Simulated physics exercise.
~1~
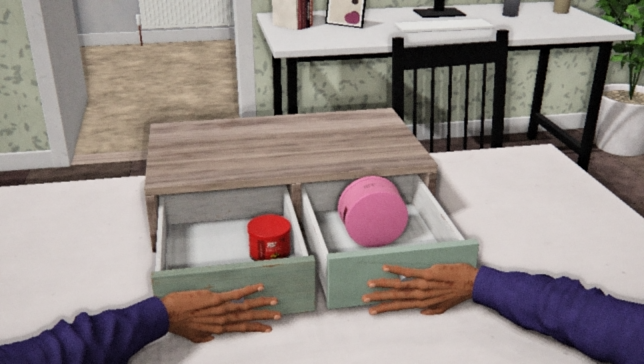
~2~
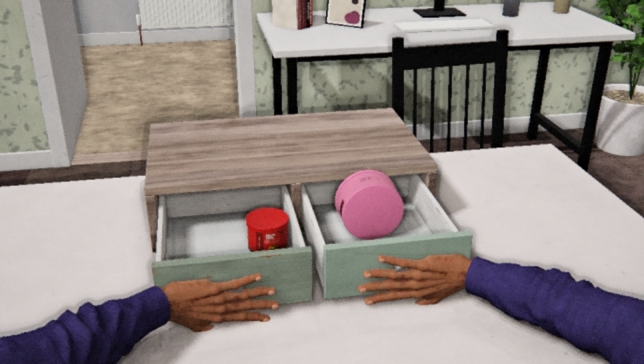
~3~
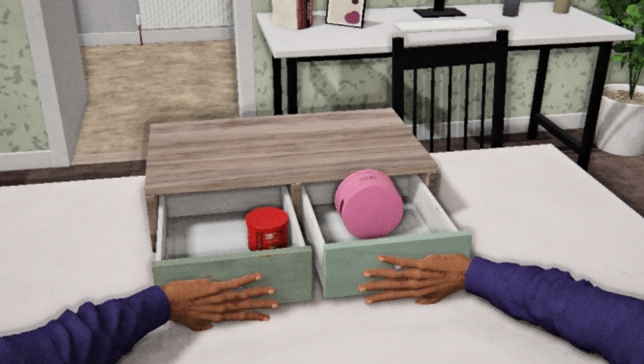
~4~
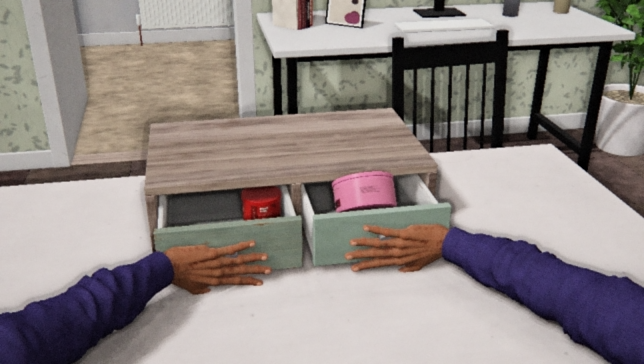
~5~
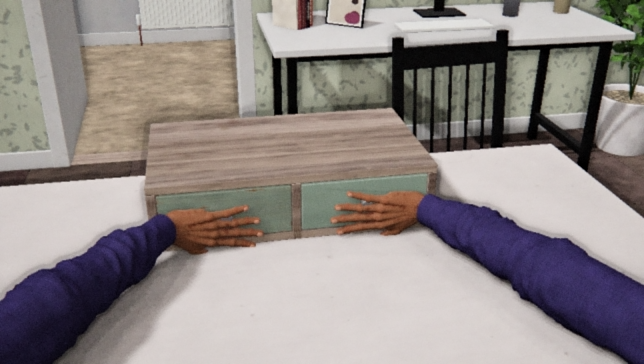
Two drawers holding a red pot and a pink tub are pushed fully shut by hands.
